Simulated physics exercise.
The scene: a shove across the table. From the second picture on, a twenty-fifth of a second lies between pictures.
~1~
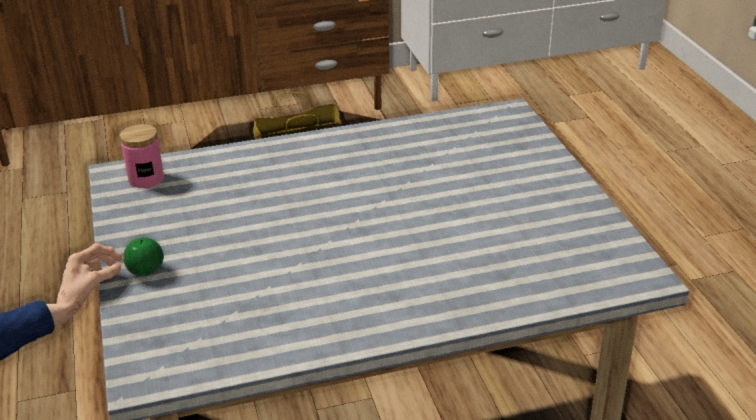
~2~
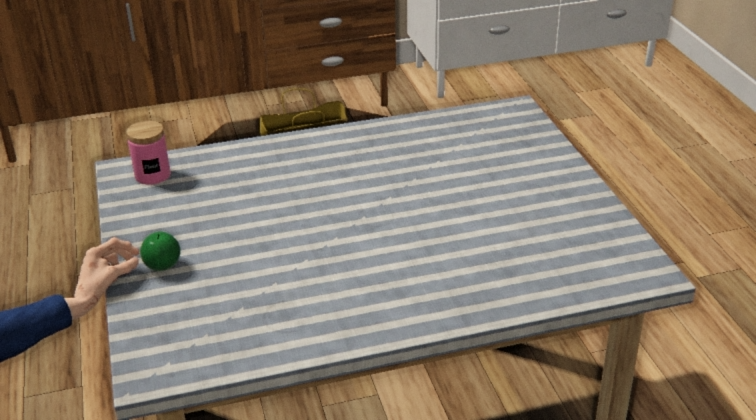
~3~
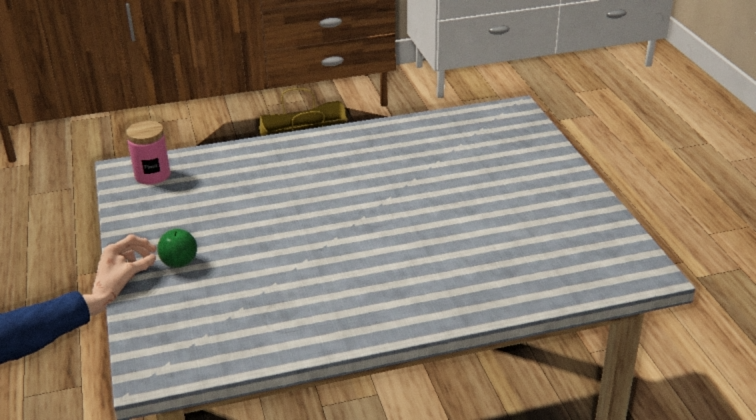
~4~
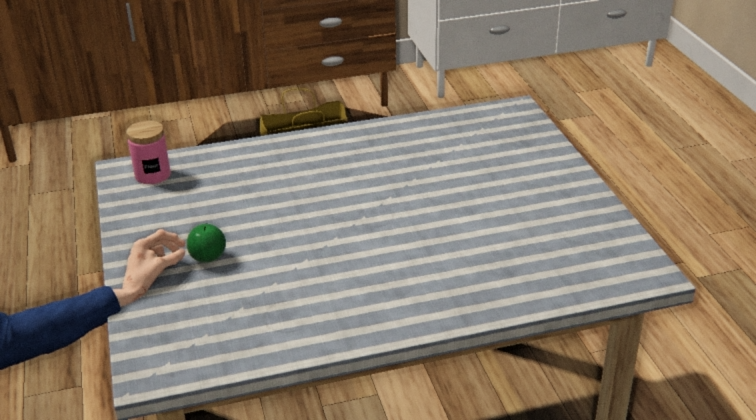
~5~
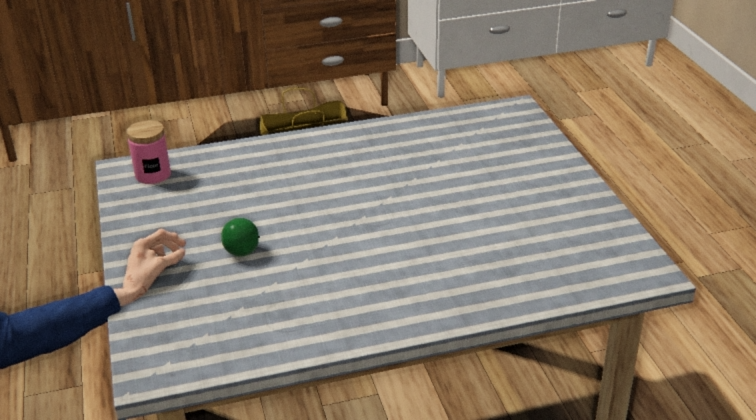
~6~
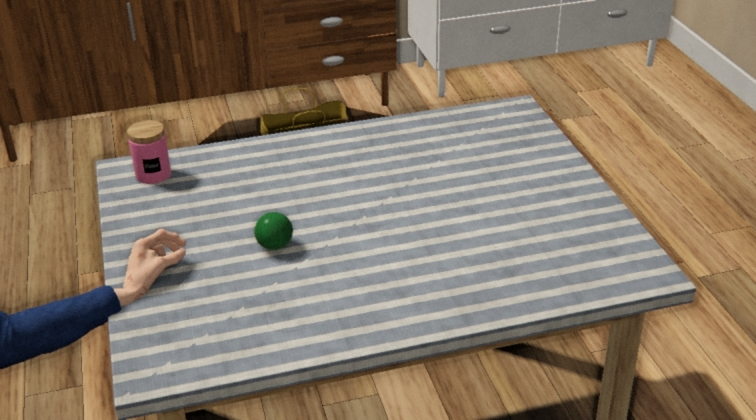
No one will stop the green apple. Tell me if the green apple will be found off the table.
The green apple goes over the edge.
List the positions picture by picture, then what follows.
In the first frame, under the hand; green apple (143, 257).
In the second frame, under the hand; green apple (160, 252).
In the third frame, under the hand; green apple (177, 248).
In the fourth frame, green apple (206, 243).
In the fifth frame, green apple (240, 237) moved about its own width.
In the sixth frame, green apple (274, 231) moved well along.
Then, 0.20 s later than the last frame, green apple moved well along near (428, 205).
Then, 0.50 s later than the last frame, green apple now off the table.
Then, 0.90 s later than the last frame, things are still on the move.
When it is over, off the table, green apple.
